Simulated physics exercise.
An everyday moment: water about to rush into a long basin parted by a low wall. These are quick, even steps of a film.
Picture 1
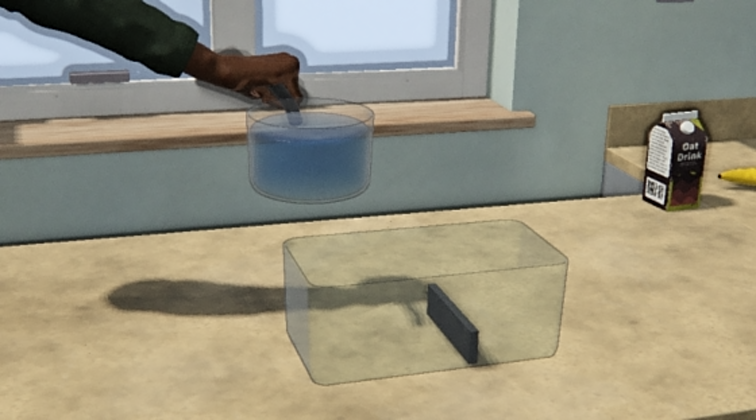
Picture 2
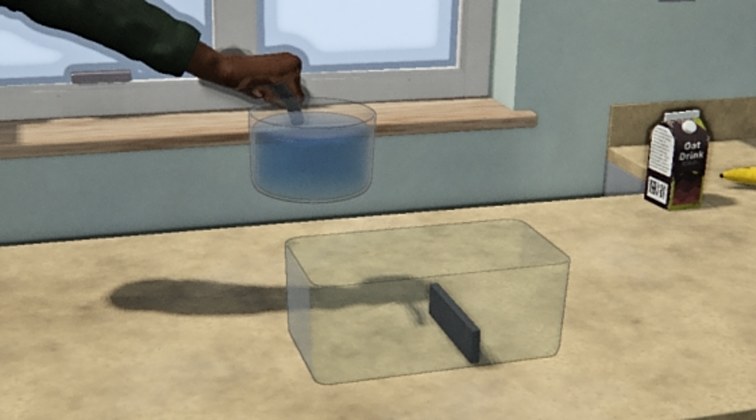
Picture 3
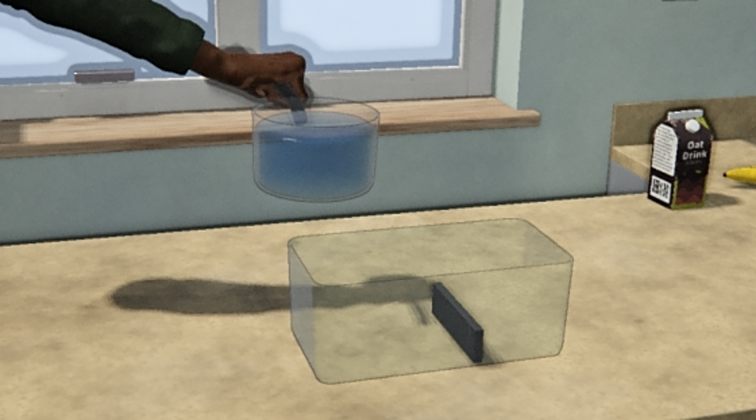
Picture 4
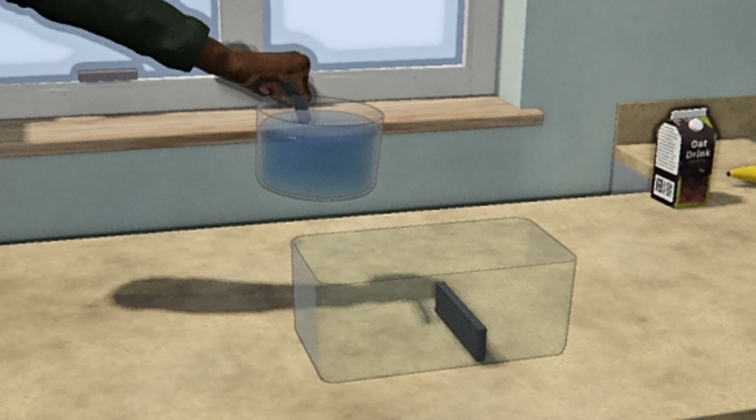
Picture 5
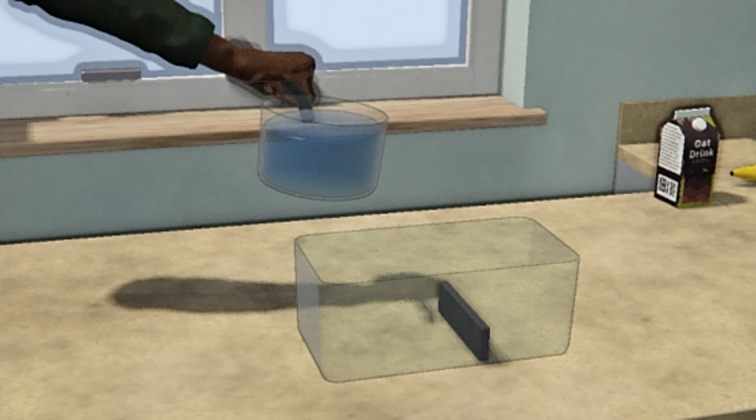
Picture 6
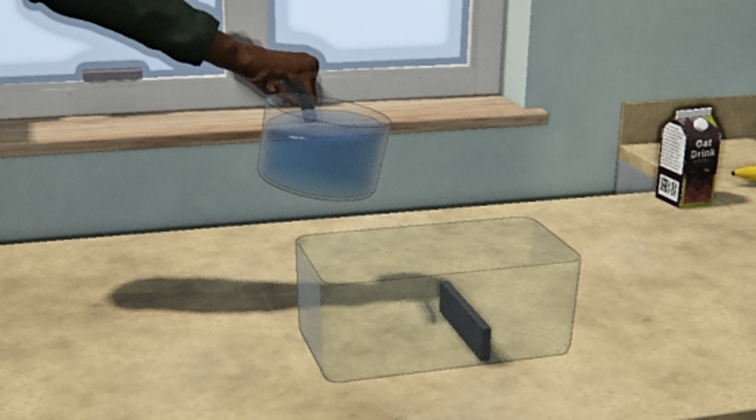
A hand slowly tilts a clear container of blue water rightward above a divided basin.
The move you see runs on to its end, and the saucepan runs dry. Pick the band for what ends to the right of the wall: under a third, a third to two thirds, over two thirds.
The share right of the wall is under a third.
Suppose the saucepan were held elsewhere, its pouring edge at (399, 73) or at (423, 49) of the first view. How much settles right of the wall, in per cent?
About 60 and 75 per cent.
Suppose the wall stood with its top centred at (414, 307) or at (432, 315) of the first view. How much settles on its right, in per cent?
Roughly 65 per cent, and 45 per cent.
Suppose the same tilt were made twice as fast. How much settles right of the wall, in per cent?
Close to 10 per cent.
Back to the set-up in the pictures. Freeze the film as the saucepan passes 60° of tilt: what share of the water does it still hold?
Close to 70 per cent.
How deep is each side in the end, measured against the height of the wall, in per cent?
Near 70 on the left, 10 on the right.
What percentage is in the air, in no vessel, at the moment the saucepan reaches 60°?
Some 25 per cent.
A moment on, the saucepan is tipped part way and 71 per cent is still to pour, 6 is left of the wall and 0 right of it.
Next, the saucepan is tipped on its side and 20 per cent is still to pour, 59 is left of the wall and 7 right of it.
Then the saucepan is tipped on its side and 3 per cent is still to pour, 85 is left of the wall and 8 right of it.
Later the saucepan is tipped on its side and 0 per cent is still to pour, 90 is left of the wall and 9 right of it.
At rest 91 per cent lies left of the wall, 9 right of it and 1 outside.
